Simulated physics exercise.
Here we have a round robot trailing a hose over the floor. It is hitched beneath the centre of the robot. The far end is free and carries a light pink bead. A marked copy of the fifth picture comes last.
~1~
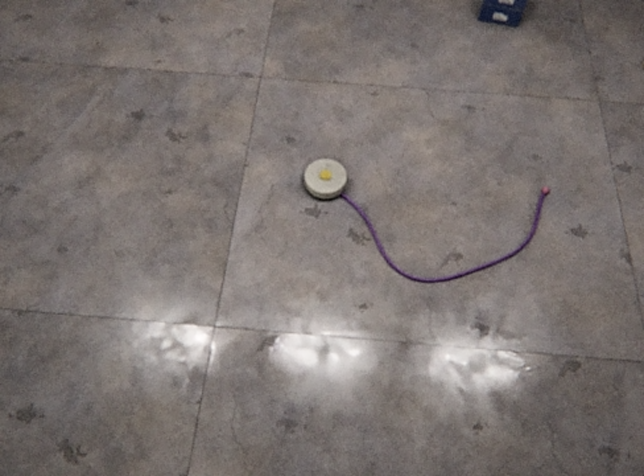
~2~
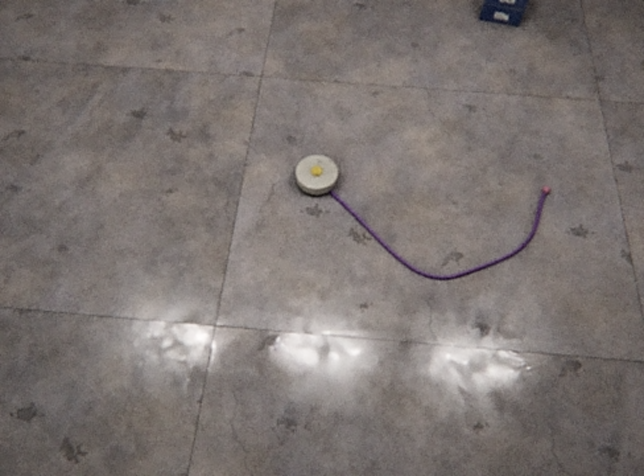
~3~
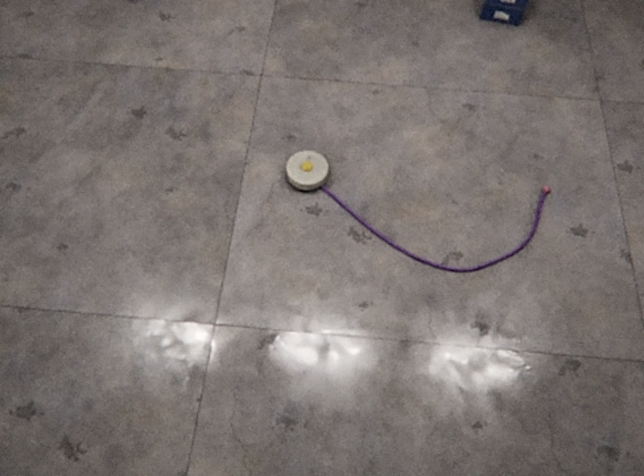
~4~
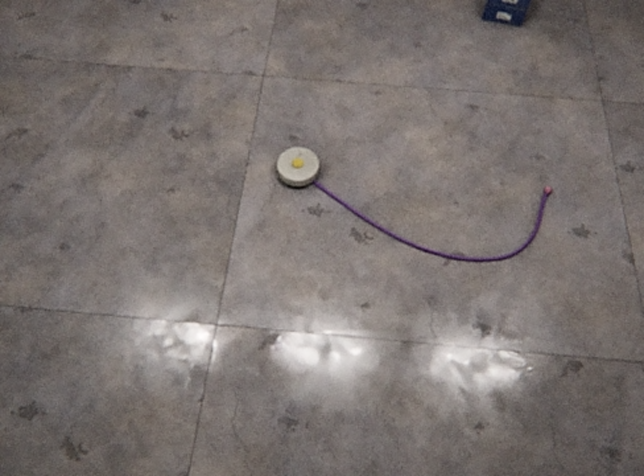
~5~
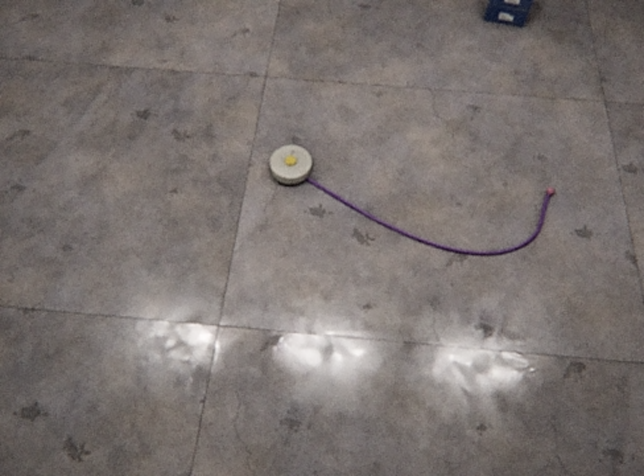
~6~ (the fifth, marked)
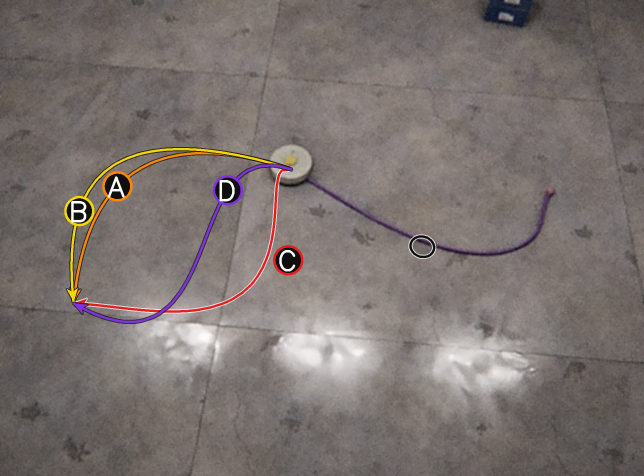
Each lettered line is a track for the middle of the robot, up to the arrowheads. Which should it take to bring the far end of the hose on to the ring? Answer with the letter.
The end stops on the ring with C.
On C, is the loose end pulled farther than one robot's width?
On that route, yes.
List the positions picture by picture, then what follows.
The first frame shows free end (546, 190); robot (326, 179).
The second frame shows robot (317, 175); free end (547, 190).
The third frame shows robot (307, 171); free end (546, 190).
The fourth frame shows robot (298, 168); free end (548, 190).
The fifth frame shows robot (291, 165); free end (551, 191).
On the marked copy, A from (291, 170) via (141, 168) to (74, 302); B from (291, 170) via (127, 158) to (74, 302); C from (291, 170) via (242, 293) to (74, 303); D from (291, 170) via (199, 256) to (74, 303); the ring at (422, 247).
Following C. Soon after the start, robot (266, 255), middle of the hose (429, 239), free end (550, 192).
Later, robot (163, 308), middle of the hose (342, 270), free end (499, 225).
In the end, robot (71, 300), middle of the hose (257, 282), free end (423, 245); the free end is on the ring.
As for the rest, A leaves the free end at (384, 195); B leaves the free end at (374, 192); D leaves the free end at (414, 223).
